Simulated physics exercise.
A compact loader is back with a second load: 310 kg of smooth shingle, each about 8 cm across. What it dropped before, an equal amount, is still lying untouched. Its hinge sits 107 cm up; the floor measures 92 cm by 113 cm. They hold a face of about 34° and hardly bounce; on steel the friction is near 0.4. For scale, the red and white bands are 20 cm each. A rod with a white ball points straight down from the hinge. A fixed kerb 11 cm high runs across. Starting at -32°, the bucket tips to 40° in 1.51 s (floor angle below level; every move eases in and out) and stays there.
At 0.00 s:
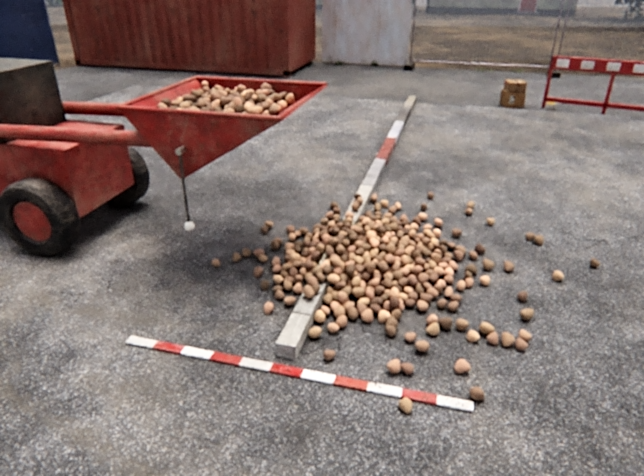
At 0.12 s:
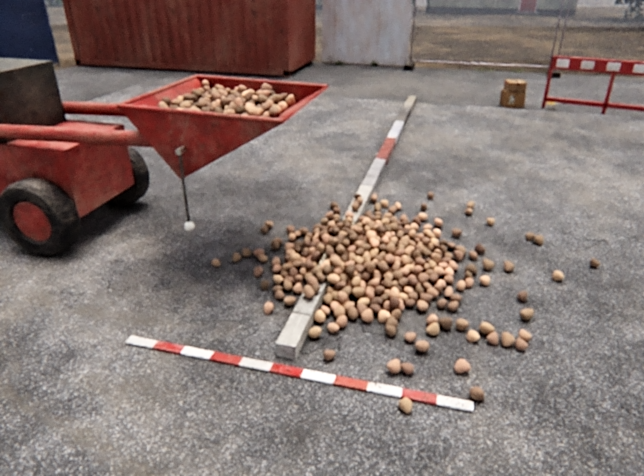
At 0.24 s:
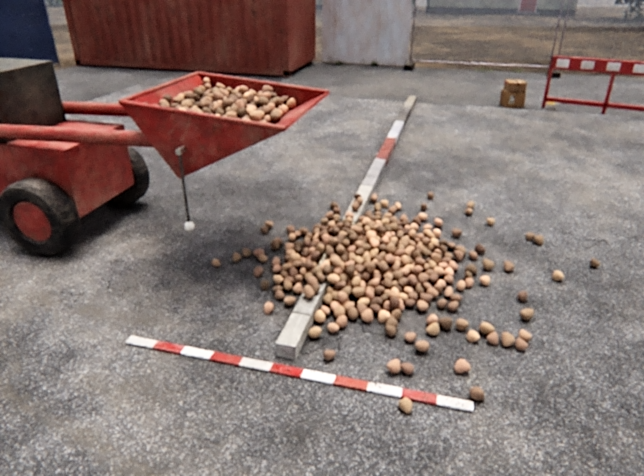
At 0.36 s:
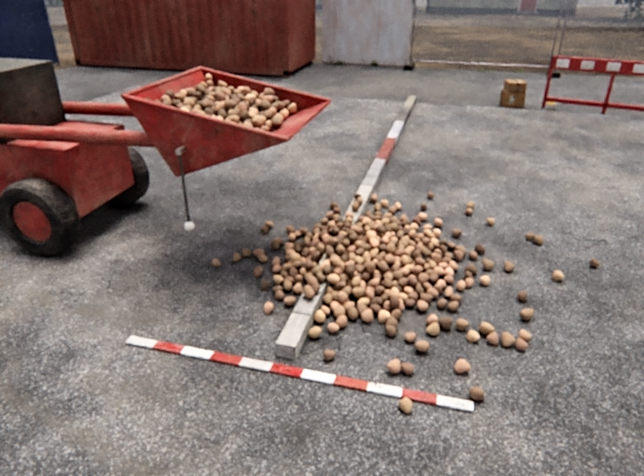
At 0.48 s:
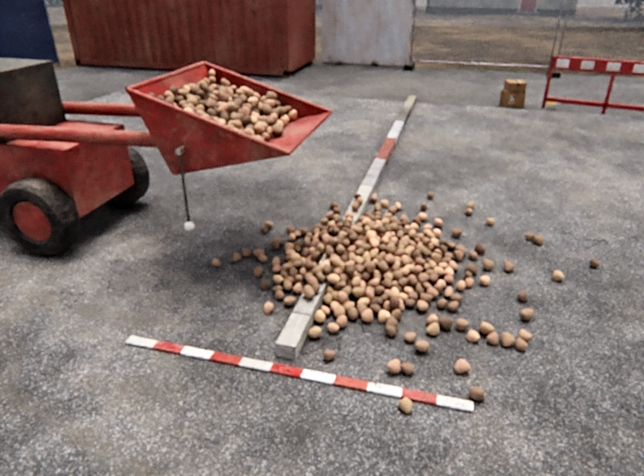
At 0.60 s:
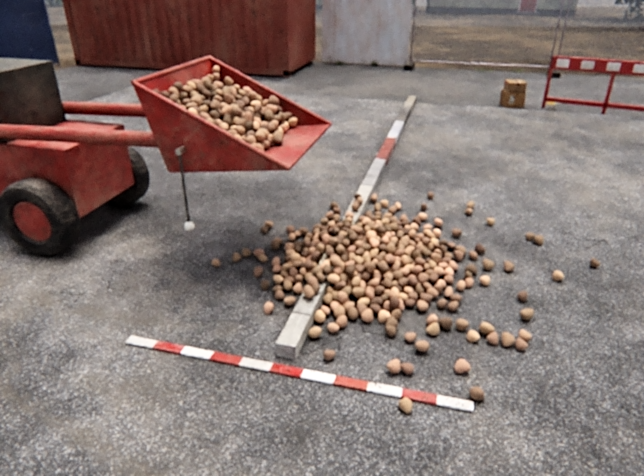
On a grey paved yard, a red loader's bucket full of round brown stones slowly tilted its right edge downward, the stones shifting toward it, while a scattered pile lay still across a kerb.
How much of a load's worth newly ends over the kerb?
About 24 per cent.
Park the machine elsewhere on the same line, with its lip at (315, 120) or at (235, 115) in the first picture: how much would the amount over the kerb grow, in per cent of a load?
Near 55 per cent from the first place, 0 from the second.
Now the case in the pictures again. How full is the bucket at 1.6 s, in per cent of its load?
It holds some 35 per cent.
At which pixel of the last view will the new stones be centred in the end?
Their middle is at about (313, 244).
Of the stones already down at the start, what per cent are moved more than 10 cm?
About 5 per cent.
After 1.1 s the floor is at 29°; in per cent of one load, 99 in the bucket, 26 on this side of the kerb, 75 over the kerb; the foremost stones are at (540, 284).
After 1.6 s the floor is at 40°; in per cent of one load, 36 in the bucket, 87 on this side of the kerb, 77 over the kerb; the foremost stones are at (540, 284).
After 2.0 s the floor is at 40°; in per cent of one load, 1 in the bucket, 106 on this side of the kerb, 93 over the kerb; the foremost stones are at (540, 284).
After 4.6 s the floor is at 40°; in per cent of one load, 0 in the bucket, 101 on this side of the kerb, 99 over the kerb; the foremost stones are at (540, 284). Net gain over the kerb, 24.
